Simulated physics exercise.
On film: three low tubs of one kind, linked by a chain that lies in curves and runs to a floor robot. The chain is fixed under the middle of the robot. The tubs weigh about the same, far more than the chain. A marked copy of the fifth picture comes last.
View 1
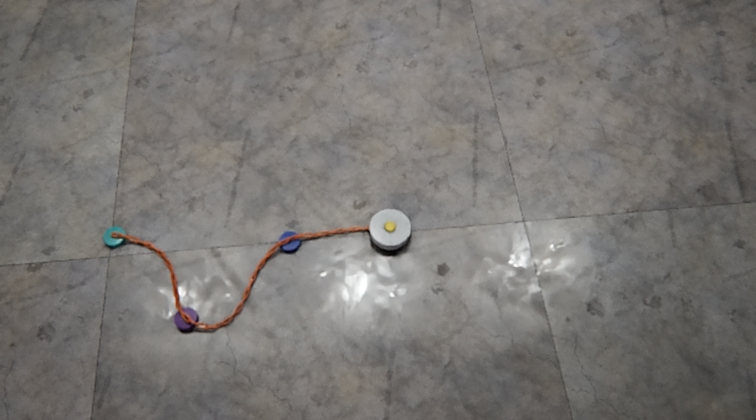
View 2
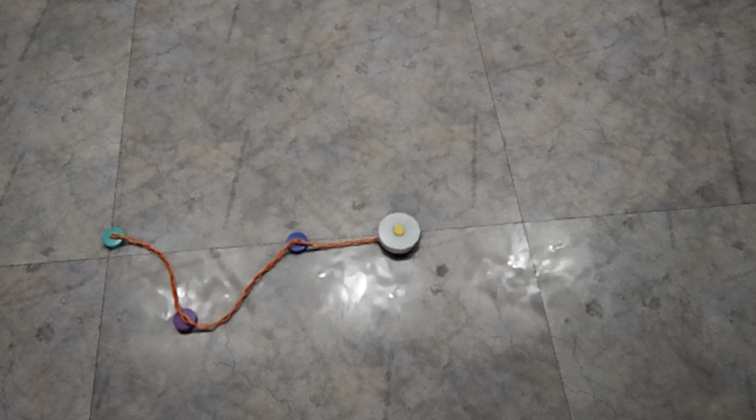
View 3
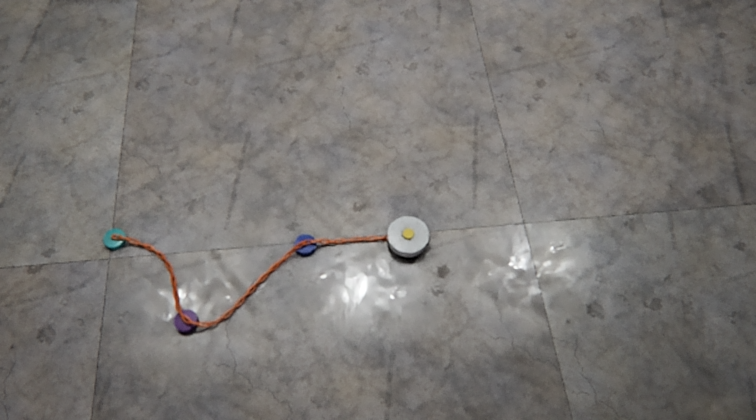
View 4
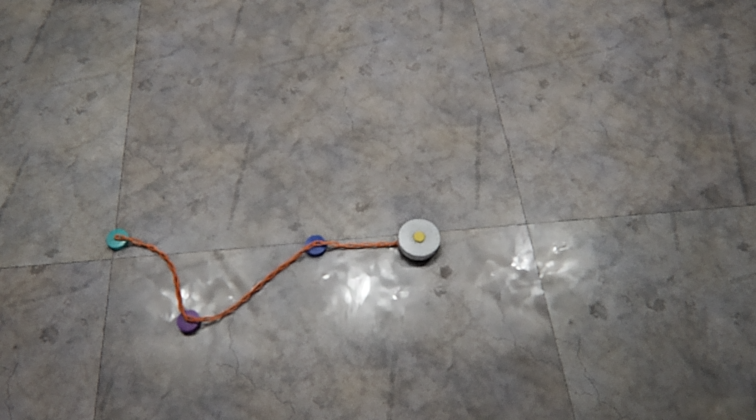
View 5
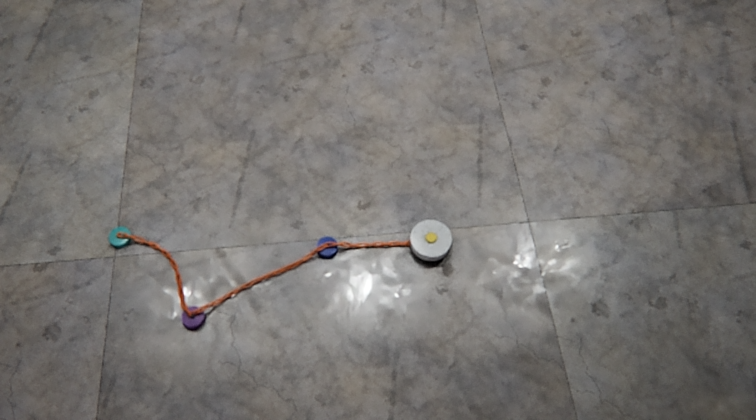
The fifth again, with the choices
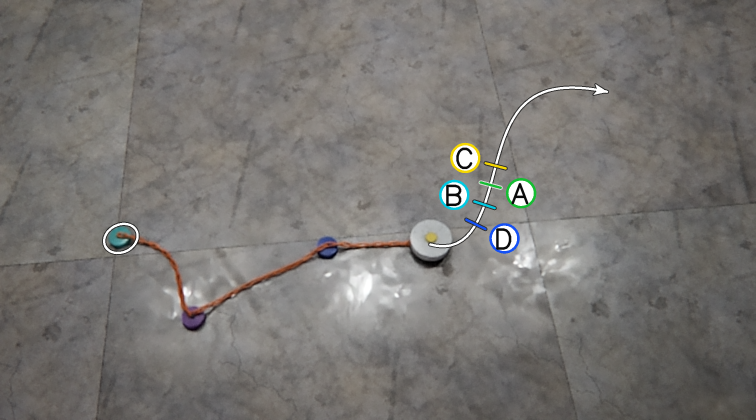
White round robot sliding right across a grey tiled floor, drawing a blue tub along as the curved orange chain straightens behind.
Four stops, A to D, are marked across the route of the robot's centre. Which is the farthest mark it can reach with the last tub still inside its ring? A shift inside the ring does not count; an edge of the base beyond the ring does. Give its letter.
Up to mark D.
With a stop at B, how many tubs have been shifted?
Three.
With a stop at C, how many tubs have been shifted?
Three.
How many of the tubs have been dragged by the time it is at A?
Three.
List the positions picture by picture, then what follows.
Purple tub (186, 319); blue tub (290, 242); robot (390, 230), in the first picture.
Robot (399, 234); blue tub (297, 242); turquoise tub (113, 237), in the second picture.
Robot (408, 237); blue tub (305, 245); turquoise tub (115, 239), in the third picture.
Robot (419, 240); blue tub (316, 245); turquoise tub (118, 239), in the fourth picture.
Robot (431, 241); purple tub (193, 317); blue tub (327, 247); turquoise tub (120, 237), in the fifth picture.
On the marked copy, A at (491, 185); B at (484, 205); C at (496, 166); D at (476, 224); the ring at (121, 238); the route from (430, 244) via (503, 140) to (607, 92).
With D. Early on, robot (451, 242); turquoise tub (120, 237); purple tub (207, 308); blue tub (348, 254).
Further on, robot (468, 233); turquoise tub (120, 237); purple tub (224, 298); blue tub (368, 257).
At the end, robot (477, 221); turquoise tub (122, 238); purple tub (236, 285); blue tub (382, 254); the ringed tub at the far end is still in its ring.
As for the rest, A drags the last tub to (141, 244); B drags the last tub to (130, 241); C drags the last tub to (153, 246).
